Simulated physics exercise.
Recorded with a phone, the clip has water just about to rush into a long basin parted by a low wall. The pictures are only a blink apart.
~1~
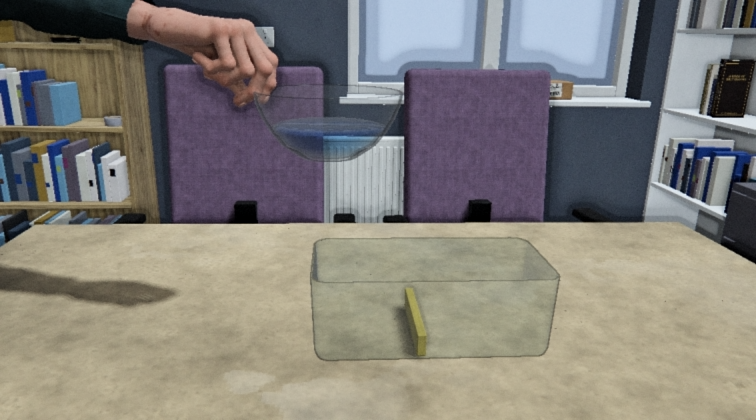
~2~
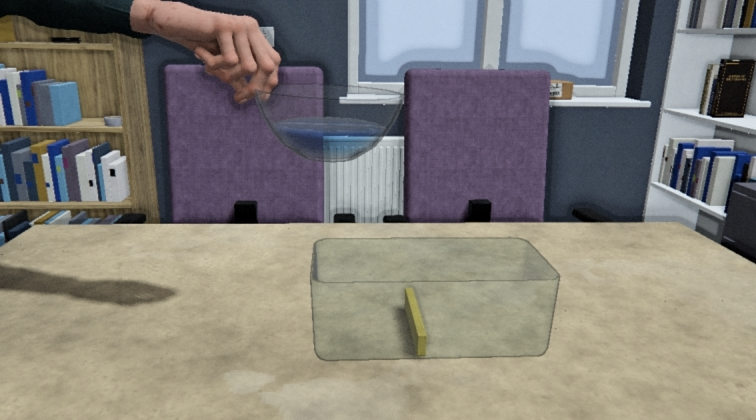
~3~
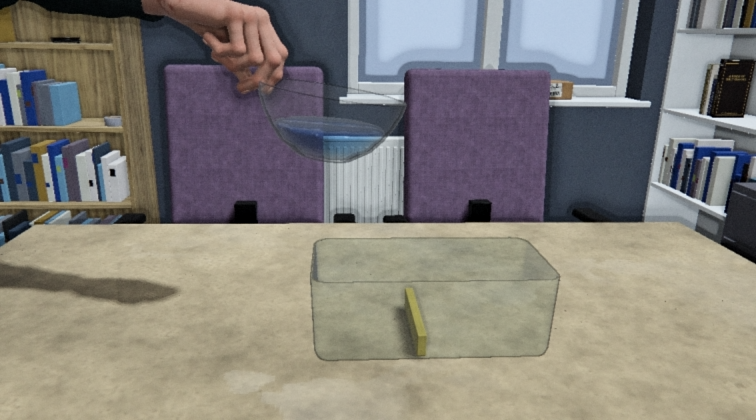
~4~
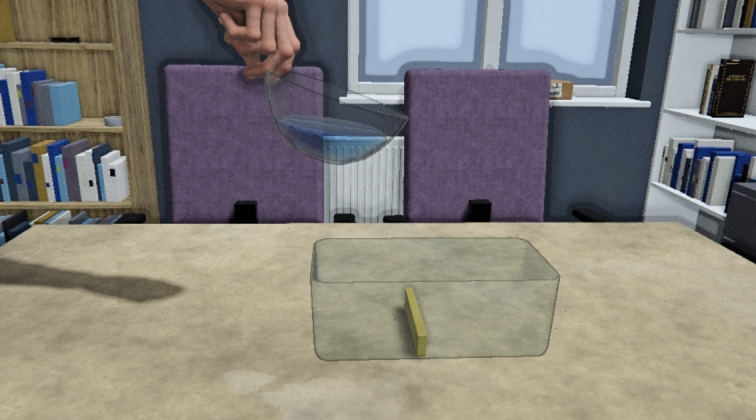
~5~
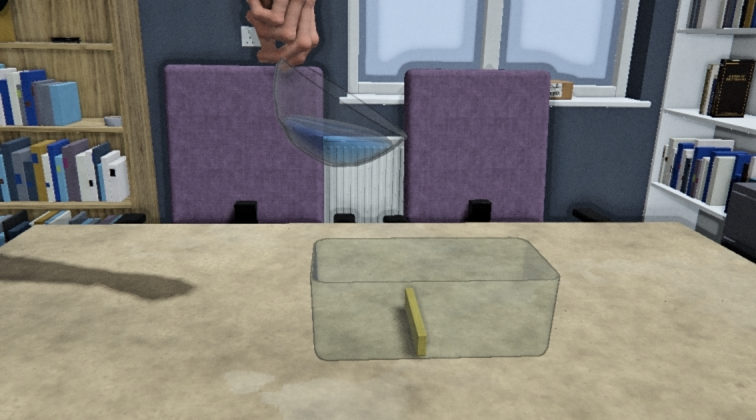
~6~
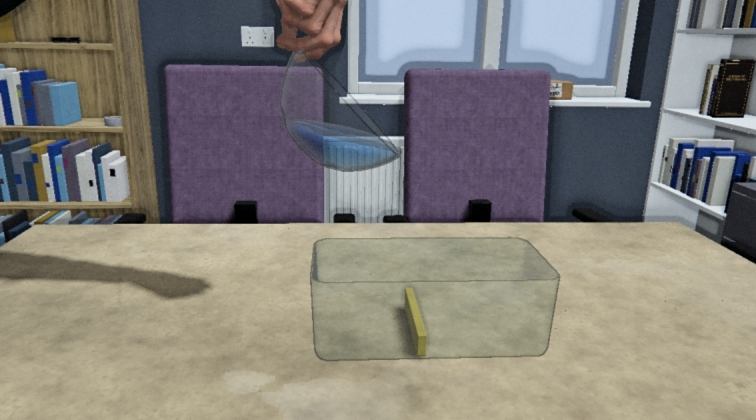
The video shows a hand holding a clear glass bowl of blue liquid above a table, steadily tilting it down to the right over a transparent rectangular container with a small yellow divider, which stays still.
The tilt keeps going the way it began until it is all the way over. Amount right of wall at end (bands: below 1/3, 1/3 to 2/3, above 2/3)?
1/3 to 2/3.
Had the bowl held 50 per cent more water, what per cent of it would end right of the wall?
55 per cent.
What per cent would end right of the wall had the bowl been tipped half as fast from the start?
Roughly 60 in a hundred.
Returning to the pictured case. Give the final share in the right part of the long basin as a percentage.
I'd put it at about 55 per cent.
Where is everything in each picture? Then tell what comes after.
In the first picture, it leans 0°; its right rim is at (402, 94); the water meets the walls at (272, 125) and (385, 126); the long basin's rim runs from (313, 260) to (542, 258); the wall's top is at (415, 311).
In the second picture, it leans 2°; its right rim is at (403, 96); the water meets the walls at (272, 124) and (385, 127).
In the third picture, it leans 9°; its right rim is at (405, 105); the water meets the walls at (273, 121) and (385, 129).
In the fourth picture, it leans 18°; its right rim is at (406, 118); the water meets the walls at (277, 118) and (388, 134).
In the fifth picture, it leans 32°; its right rim is at (405, 136); the water meets the walls at (282, 118) and (389, 138).
In the sixth picture, it leans 47°; its right rim is at (398, 155); the water meets the walls at (288, 123) and (391, 144).
A moment on, the bowl is tipped right over and 0 per cent is still to pour, 32 is left of the wall and 40 right of it.
Next, the bowl is tipped right over and 0 per cent is still to pour, 42 is left of the wall and 49 right of it.
Then the bowl is tipped right over and 0 per cent is still to pour, 38 is left of the wall and 53 right of it.
Later the bowl is tipped right over and 0 per cent is still to pour, 39 is left of the wall and 54 right of it.
In the end 39 per cent lies left of the wall, 54 right of it and 7 outside.
